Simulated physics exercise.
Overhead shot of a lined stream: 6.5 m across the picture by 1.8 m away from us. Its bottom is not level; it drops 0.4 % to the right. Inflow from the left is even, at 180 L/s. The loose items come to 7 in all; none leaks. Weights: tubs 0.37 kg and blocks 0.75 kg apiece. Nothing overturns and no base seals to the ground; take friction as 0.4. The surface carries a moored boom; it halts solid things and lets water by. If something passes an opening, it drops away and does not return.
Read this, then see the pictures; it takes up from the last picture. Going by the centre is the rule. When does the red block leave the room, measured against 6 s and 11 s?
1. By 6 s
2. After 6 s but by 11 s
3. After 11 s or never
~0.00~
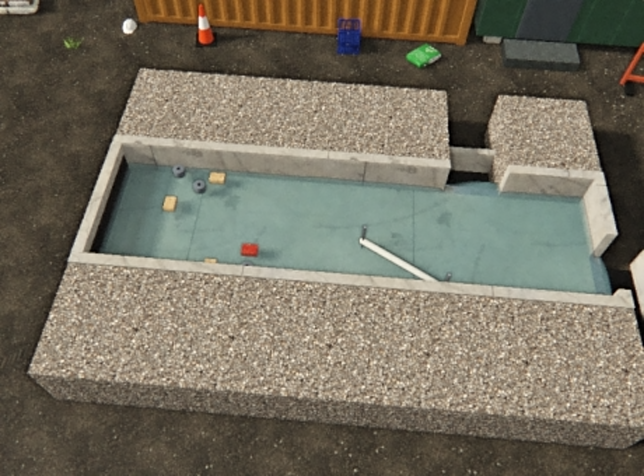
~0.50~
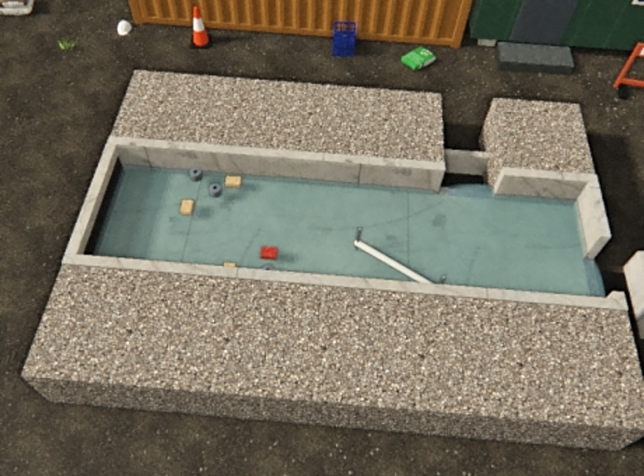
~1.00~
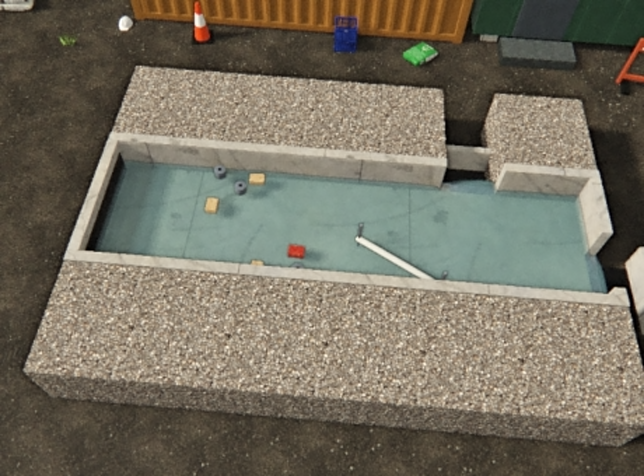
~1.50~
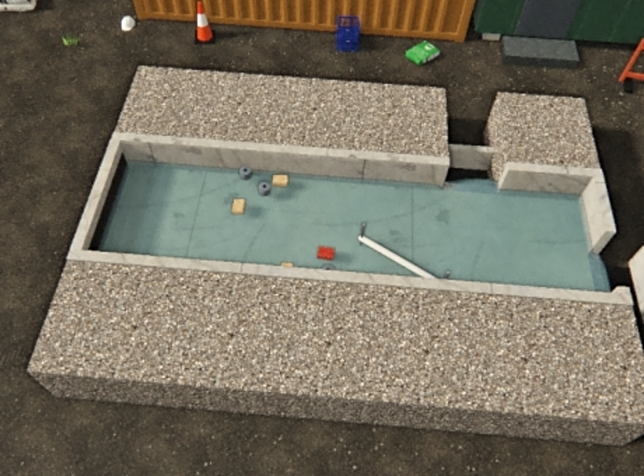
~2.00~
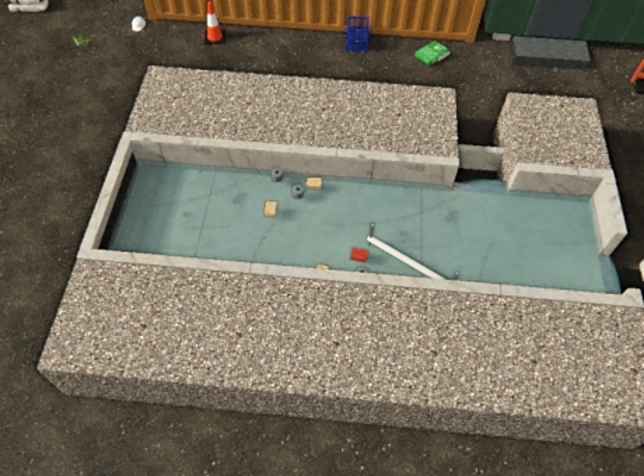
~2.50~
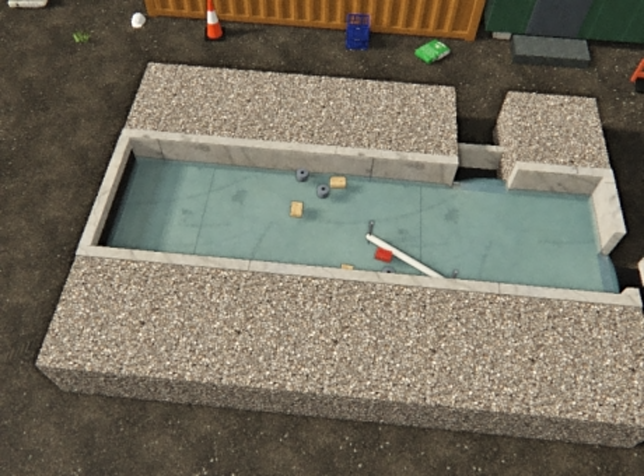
3.
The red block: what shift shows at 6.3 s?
Some 200 cm from the start.
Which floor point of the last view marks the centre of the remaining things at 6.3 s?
(436, 271).
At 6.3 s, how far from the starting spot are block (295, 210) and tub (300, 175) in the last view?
400 cm; gone out.
After 3.5 s the red block is near (413, 269), 2.1 m from its start, afloat; 0 of 7 are out; 7 afloat.
After 6.3 s the red block is near (421, 273), 2.2 m from its start, afloat; 3 of 7 are out; 4 afloat.
After 10.0 s the red block is near (428, 278), 2.2 m from its start, afloat; 4 of 7 are out; 3 afloat.
After 14.0 s the red block is near (428, 277), 2.2 m from its start, afloat; 4 of 7 are out; 3 afloat.
